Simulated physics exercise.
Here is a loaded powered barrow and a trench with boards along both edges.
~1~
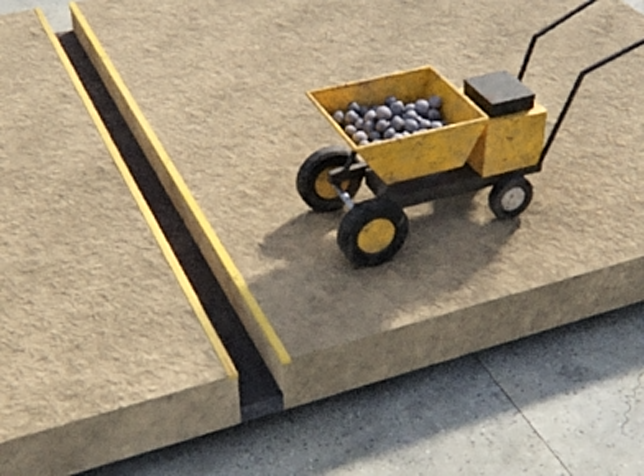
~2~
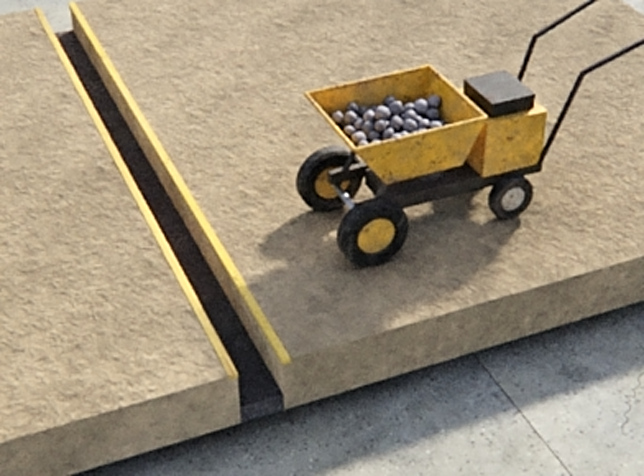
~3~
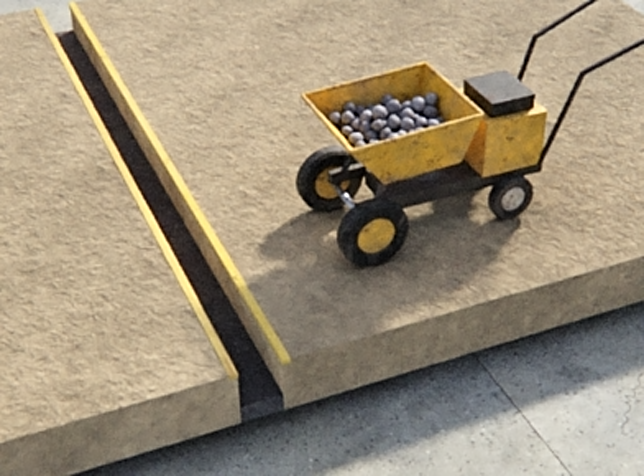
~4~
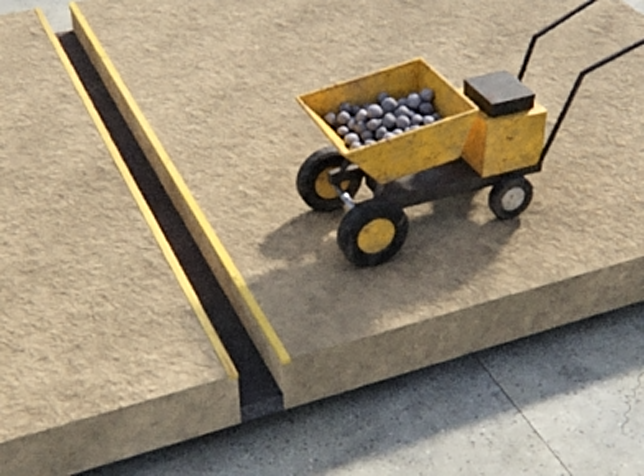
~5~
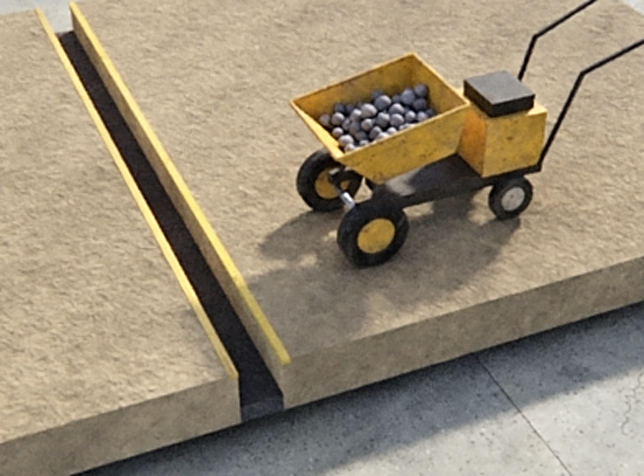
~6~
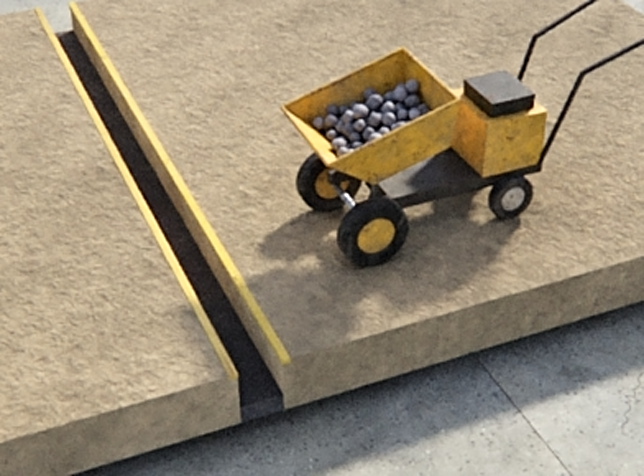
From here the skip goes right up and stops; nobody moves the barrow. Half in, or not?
The trench takes over half.
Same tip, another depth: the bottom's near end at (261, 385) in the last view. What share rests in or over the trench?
Some 70 per cent.
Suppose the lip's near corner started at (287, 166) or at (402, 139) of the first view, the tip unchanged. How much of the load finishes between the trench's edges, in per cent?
Roughly 20 per cent, and 20 per cent.
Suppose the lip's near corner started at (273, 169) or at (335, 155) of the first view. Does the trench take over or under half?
In turn: Below a half; the larger part.
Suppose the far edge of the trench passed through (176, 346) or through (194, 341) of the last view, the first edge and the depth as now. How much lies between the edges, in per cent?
Roughly 80 per cent, and 80 per cent.
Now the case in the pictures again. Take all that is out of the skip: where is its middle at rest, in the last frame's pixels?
At about (212, 289).
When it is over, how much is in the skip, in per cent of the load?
It comes to 0 per cent or so.
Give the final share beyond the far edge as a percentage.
Near 0 %.
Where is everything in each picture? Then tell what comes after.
The first picture shows lip of the skip (356, 150), level; top of the load (396, 125), round cobbles; first edge of the trench (264, 322); far edge (213, 336), the trench under half as wide as the skip, and about as deep as wide.
The second picture shows lip of the skip (355, 150), level; top of the load (395, 124).
The third picture shows lip of the skip (351, 152), tipped barely; top of the load (407, 117).
The fourth picture shows lip of the skip (345, 155), tipped a little; top of the load (403, 115).
The fifth picture shows lip of the skip (338, 159), tipped a little; top of the load (397, 113).
The sixth picture shows lip of the skip (329, 165), tipped clearly; top of the load (398, 112); first edge of the trench (264, 322); far edge (213, 336).
Just after the last frame, skip tipped steeply; every one in the skip.
A moment on, skip tipped right over; almost all in the skip; just a few short of the trench; just a few in or heaped over the trench; just a few falling.
Further on, skip tipped right over; about a tenth in the skip; roughly a quarter short of the trench; roughly two thirds in or heaped over the trench; just a few beyond it.
When it is over, skip tipped right over; roughly a quarter short of the trench; the larger part in or heaped over the trench; just a few beyond it.
